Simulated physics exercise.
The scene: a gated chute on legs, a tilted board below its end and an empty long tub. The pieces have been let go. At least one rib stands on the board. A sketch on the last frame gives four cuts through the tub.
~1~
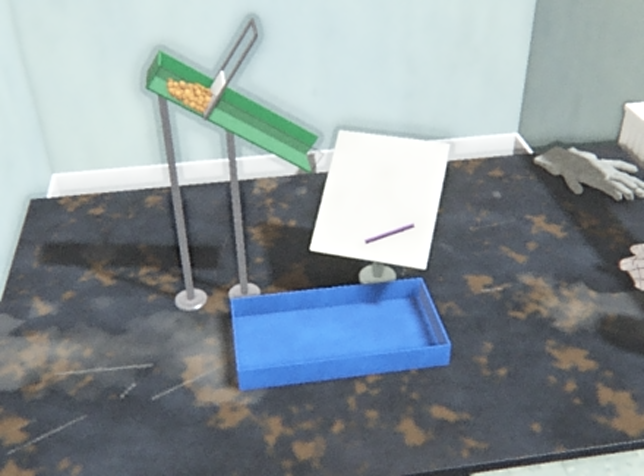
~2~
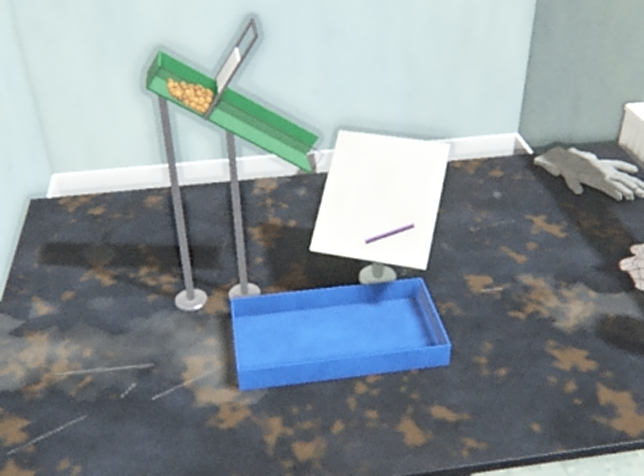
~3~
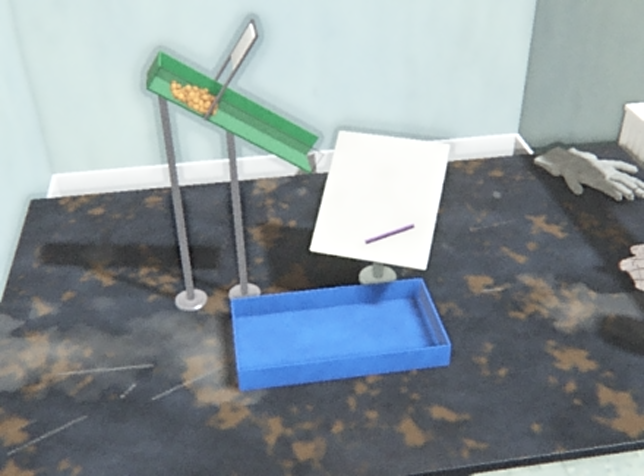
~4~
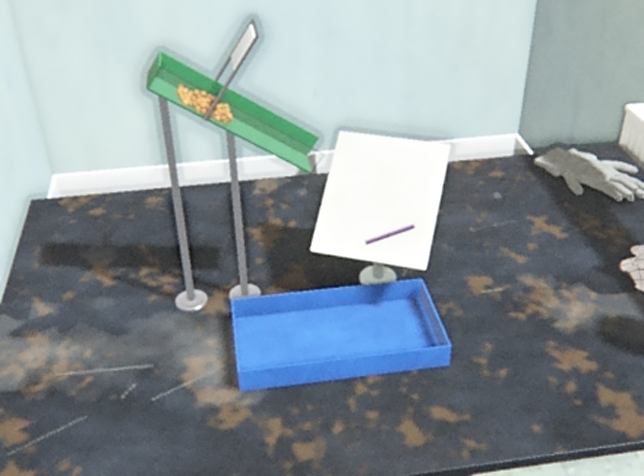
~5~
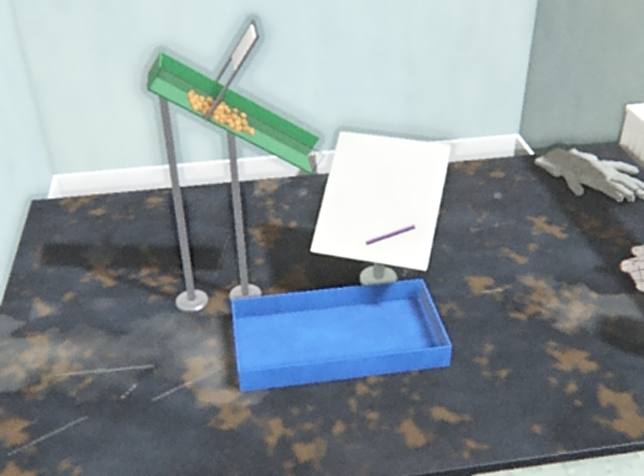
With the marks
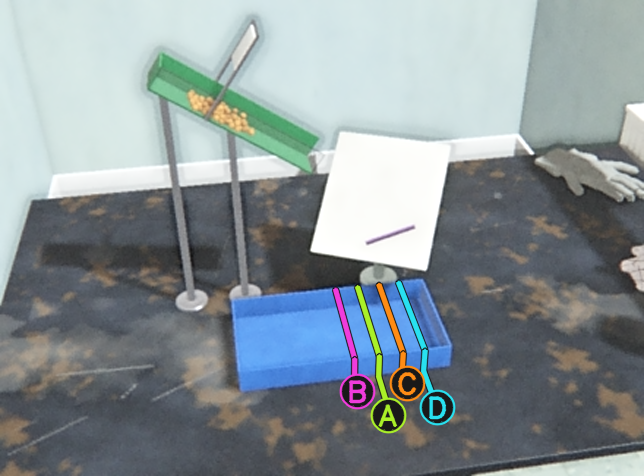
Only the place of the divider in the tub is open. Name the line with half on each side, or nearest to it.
The best line is B.
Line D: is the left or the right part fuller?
More lands on the left.
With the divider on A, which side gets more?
The left side.
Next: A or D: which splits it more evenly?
That would be A.
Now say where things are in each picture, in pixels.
Load behind the gate at (191, 93), roasted chickpeas; lip of the chute at (308, 164), sloping gently, in the first frame.
Middle of the board at (380, 197), tilted fairly steeply; middle of its low edge at (366, 259); of its high edge at (393, 137), in the second frame.
Front corners of the tub at (239, 371) and (450, 345), empty; front of the load at (214, 108), in the third frame.
Middle of the load at (206, 107); its front at (230, 119), about a quarter of the way to the lip; rib from (415, 224) to (364, 242), in the fourth frame.
Middle of the load at (217, 109); its front at (252, 130), about a third of the way to the lip, in the fifth frame.
On the marked copy, line A crosses the front rim at (379, 355); line B crosses the front rim at (354, 358); line C crosses the front rim at (402, 352); line D crosses the front rim at (424, 349).
With A, of what is caught, most on the left of the divider, about a quarter on the right.
With B, of what is caught, about a third on the left of the divider, about two thirds on the right.
With C, of what is caught, most on the left of the divider, a small part on the right.
With D, of what is caught, nearly all on the left of the divider, a small part on the right.
